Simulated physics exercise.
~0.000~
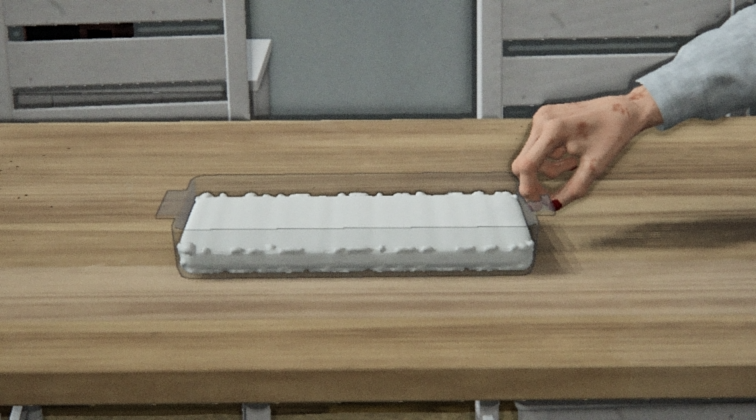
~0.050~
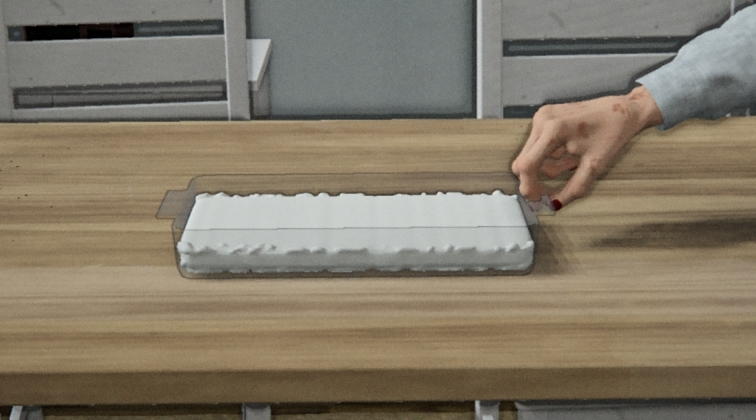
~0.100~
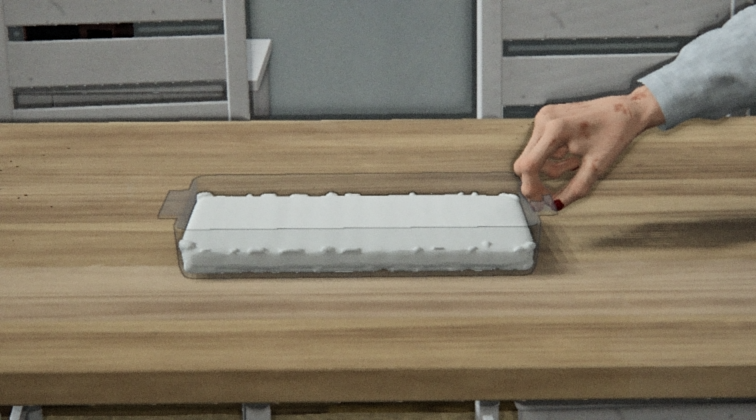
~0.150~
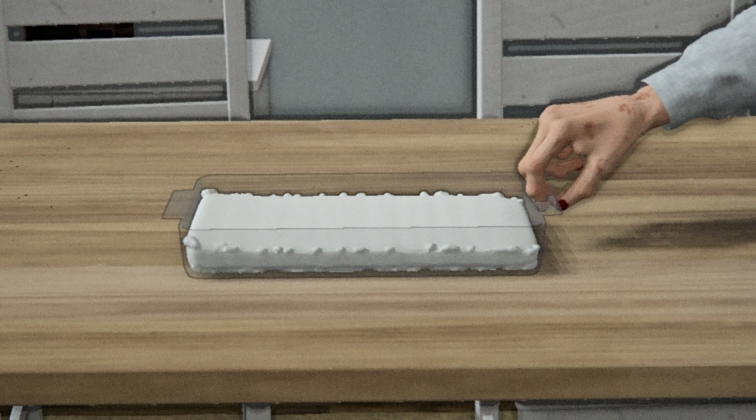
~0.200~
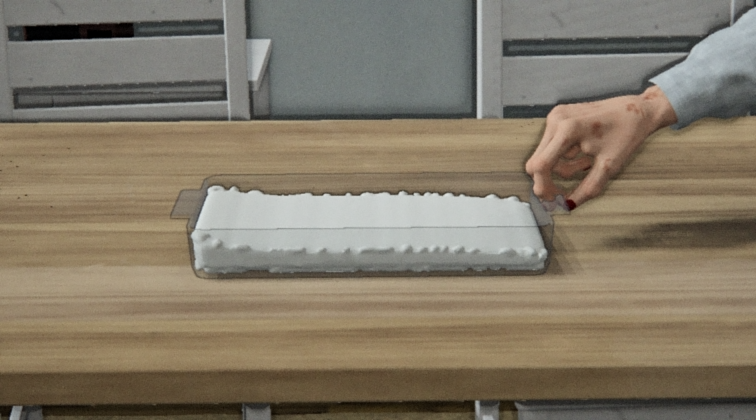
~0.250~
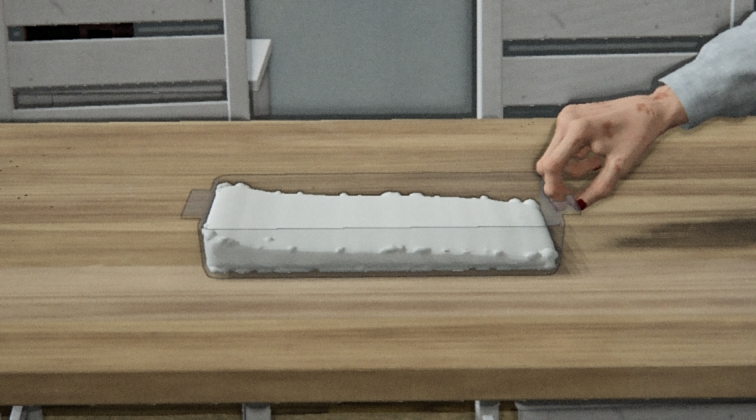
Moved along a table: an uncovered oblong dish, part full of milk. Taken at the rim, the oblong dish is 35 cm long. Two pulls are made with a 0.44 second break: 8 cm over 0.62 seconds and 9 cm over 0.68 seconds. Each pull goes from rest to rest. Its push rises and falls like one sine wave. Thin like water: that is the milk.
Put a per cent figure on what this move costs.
The move costs about 15 per cent.
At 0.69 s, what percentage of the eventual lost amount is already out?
It comes to something like 0 per cent at that moment.
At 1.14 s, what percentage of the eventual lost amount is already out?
30 per cent or so.
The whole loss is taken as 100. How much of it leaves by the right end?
60 %.
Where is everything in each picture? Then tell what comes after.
In the first frame, it has moved 0.0 cm; in the oblong dish the surface runs from (187, 218) to (525, 216), rim (529, 200); the milk stands 20 mm below the rim.
In the second frame, it has moved 0.0 cm; in the oblong dish the surface runs from (188, 218) to (525, 216).
In the third frame, it has moved 0.2 cm; in the oblong dish the surface runs from (189, 217) to (526, 217).
In the fourth frame, it has moved 0.7 cm; in the oblong dish the surface runs from (194, 214) to (531, 220).
In the fifth frame, it has moved 1.4 cm; in the oblong dish the surface runs from (200, 210) to (538, 222).
In the sixth frame, it has moved 2.5 cm; in the oblong dish the surface runs from (210, 206) to (543, 224).
After 0.69 s it has gone 8 cm; 0 per cent is out over the left end and 0 over the right.
After 1.14 s it has gone 8 cm; 0 per cent is out over the left end and 4 over the right.
After 1.59 s it has gone 16 cm; 6 per cent is out over the left end and 4 over the right.
After 2.03 s it has gone 17 cm; 6 per cent is out over the left end and 9 over the right.
In the end 15 per cent is out in all, 6 of it over the left end.
